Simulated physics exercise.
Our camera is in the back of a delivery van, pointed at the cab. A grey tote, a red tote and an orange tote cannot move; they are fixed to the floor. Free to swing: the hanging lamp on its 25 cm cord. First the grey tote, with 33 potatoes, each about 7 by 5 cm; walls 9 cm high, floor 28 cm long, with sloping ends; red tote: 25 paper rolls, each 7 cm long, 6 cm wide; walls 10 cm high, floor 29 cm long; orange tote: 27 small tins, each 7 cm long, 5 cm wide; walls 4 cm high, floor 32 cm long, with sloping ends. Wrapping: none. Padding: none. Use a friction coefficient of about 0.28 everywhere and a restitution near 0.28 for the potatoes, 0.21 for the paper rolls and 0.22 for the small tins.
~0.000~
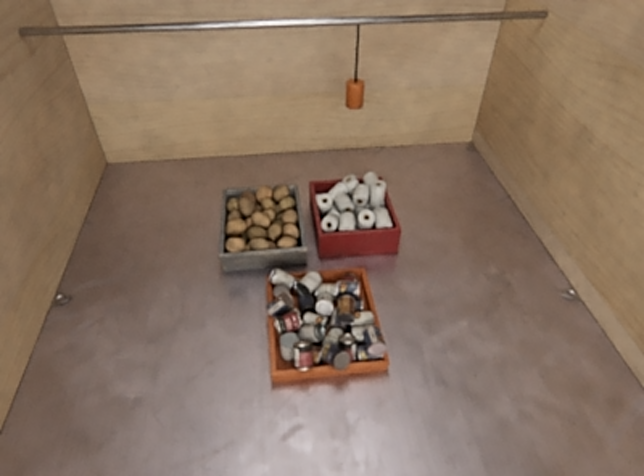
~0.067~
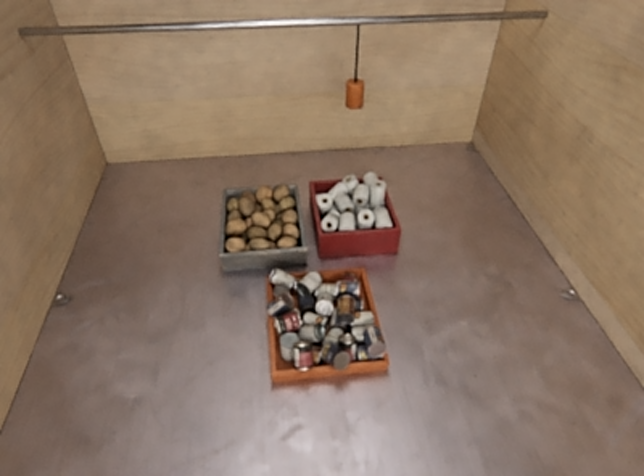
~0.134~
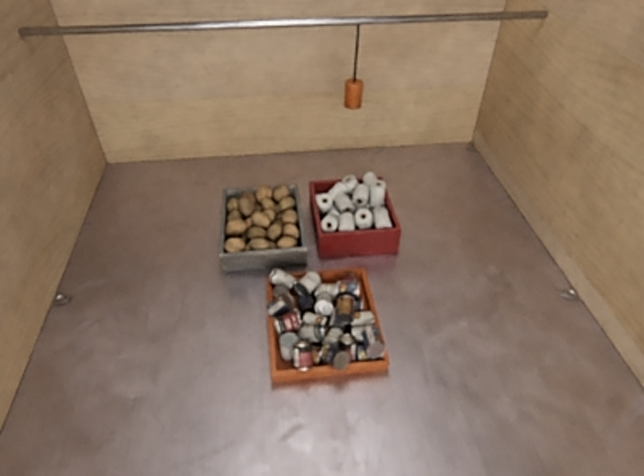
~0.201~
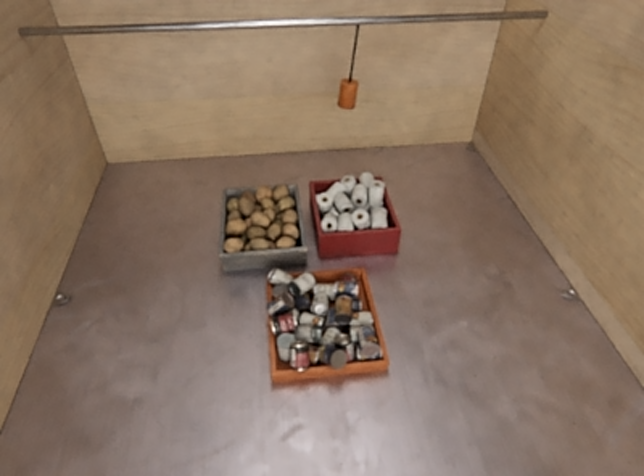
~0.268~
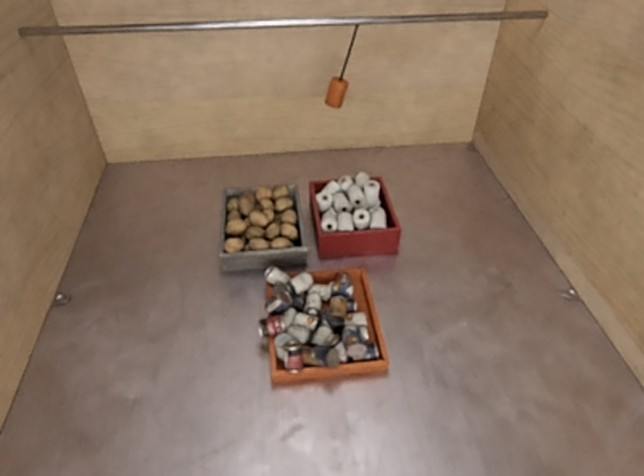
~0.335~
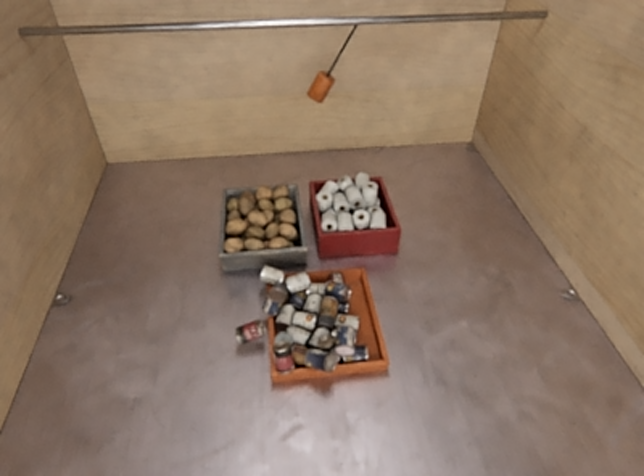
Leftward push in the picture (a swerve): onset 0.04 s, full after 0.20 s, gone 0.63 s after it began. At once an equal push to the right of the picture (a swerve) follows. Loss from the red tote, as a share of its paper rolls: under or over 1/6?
It keeps more than five sixths of its load.
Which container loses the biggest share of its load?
That would be the orange tote.
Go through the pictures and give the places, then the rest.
In the first frame (we follow the rim corner now nearest the camera), red tote at (321, 233); orange tote at (274, 371); lamp swung 0°; nothing out yet.
In the second frame, red tote at (321, 233); lamp swung 0°.
In the third frame, red tote at (321, 233); lamp swung 1°.
In the fourth frame, red tote at (321, 233); lamp swung 6°.
In the fifth frame, red tote at (321, 233); lamp swung 15°.
In the sixth frame, red tote at (321, 233); orange tote at (274, 371); lamp swung 29°; 1 out, the lowest tin at (251, 332).
After 0.59 s, 0 of 33 out of the grey tote, 0 of 25 out of the red tote and 7 of 27 out of the orange tote.
After 0.90 s, 0 of 33 out of the grey tote, 0 of 25 out of the red tote and 8 of 27 out of the orange tote.
After 1.34 s, 0 of 33 out of the grey tote, 0 of 25 out of the red tote and 9 of 27 out of the orange tote.
Final count (at 1.90 s), 0 of 33 out of the grey tote, 0 of 25 out of the red tote and 9 of 27 out of the orange tote. Asked share, 0 of 25, 0 per cent.
